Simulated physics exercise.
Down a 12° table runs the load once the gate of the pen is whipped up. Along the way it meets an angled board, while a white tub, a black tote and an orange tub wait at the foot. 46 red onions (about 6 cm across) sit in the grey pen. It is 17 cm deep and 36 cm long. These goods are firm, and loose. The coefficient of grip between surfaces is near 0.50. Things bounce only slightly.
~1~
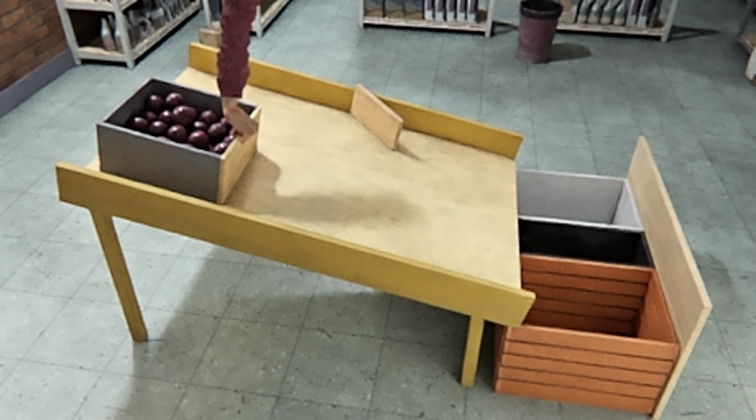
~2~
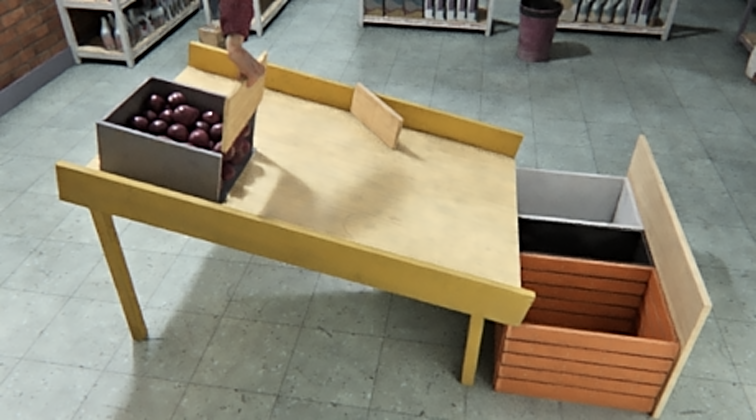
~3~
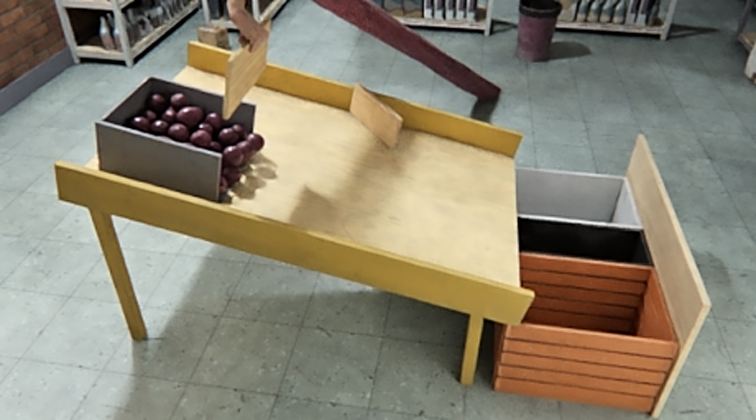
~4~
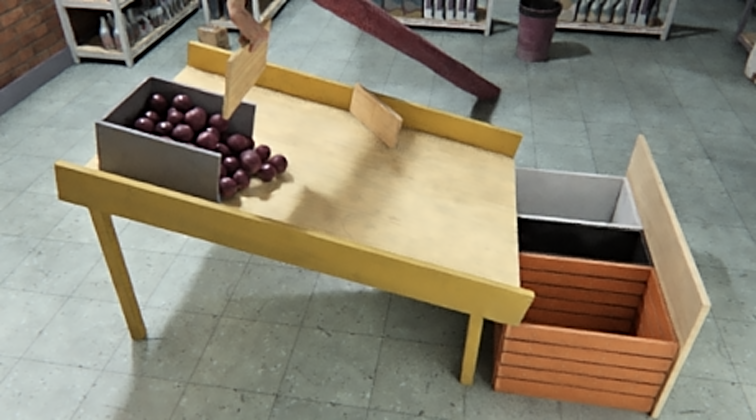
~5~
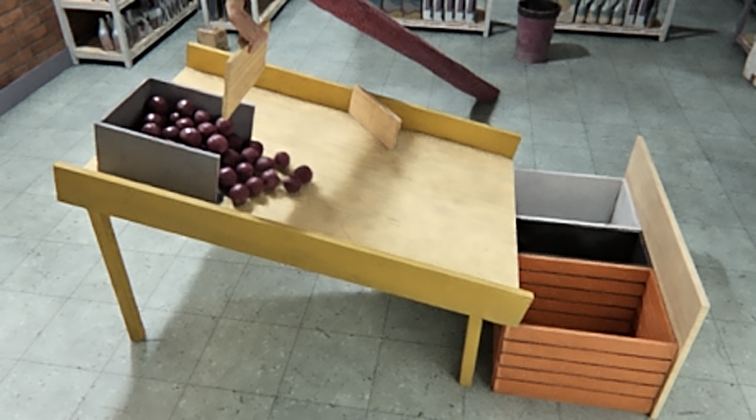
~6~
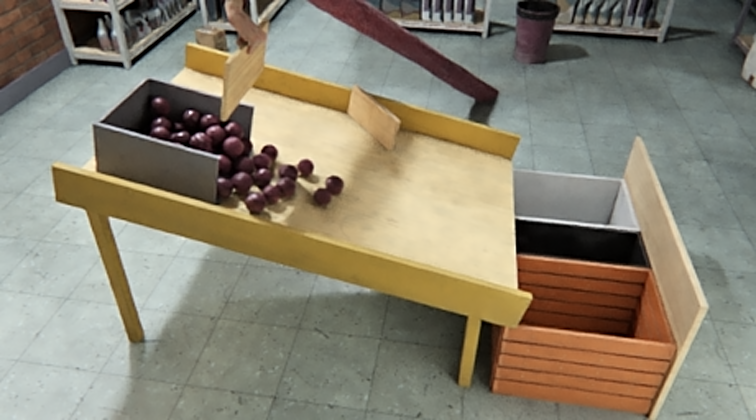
Dark red onions rolled out of a grey pen and spread partway down a sloping yellow-edged table, after a hand lifted the pen's wooden gate, with an angled board still ahead of them.
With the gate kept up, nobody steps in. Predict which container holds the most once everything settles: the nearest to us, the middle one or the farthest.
Near.
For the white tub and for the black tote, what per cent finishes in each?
Roughly 0 % for the first place and 35 % for the second.
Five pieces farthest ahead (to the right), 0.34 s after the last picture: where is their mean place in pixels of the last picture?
They're centred near (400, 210).
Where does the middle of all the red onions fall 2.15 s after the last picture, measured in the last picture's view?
I'd put the middle close to (601, 341) in the last view.
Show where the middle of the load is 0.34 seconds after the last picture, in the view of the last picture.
I'd put the middle close to (244, 166) in the last view.
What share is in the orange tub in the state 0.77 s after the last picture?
By that time, roughly 5 percent.
Then, 0.34 s after the last picture, 21 still in the grey pen and 25 on the slope.
Then, 0.77 s after the last picture, 6 still in the grey pen, 2 in the orange tub, 36 on the slope and 2 in the air.
Then, 1.38 s after the last picture, 6 in the black tote, 13 in the orange tub, 21 on the slope and 6 in the air.
When it is over (2.15 s after the last picture), 1 in the white tub, 15 in the black tote and 30 in the orange tub.
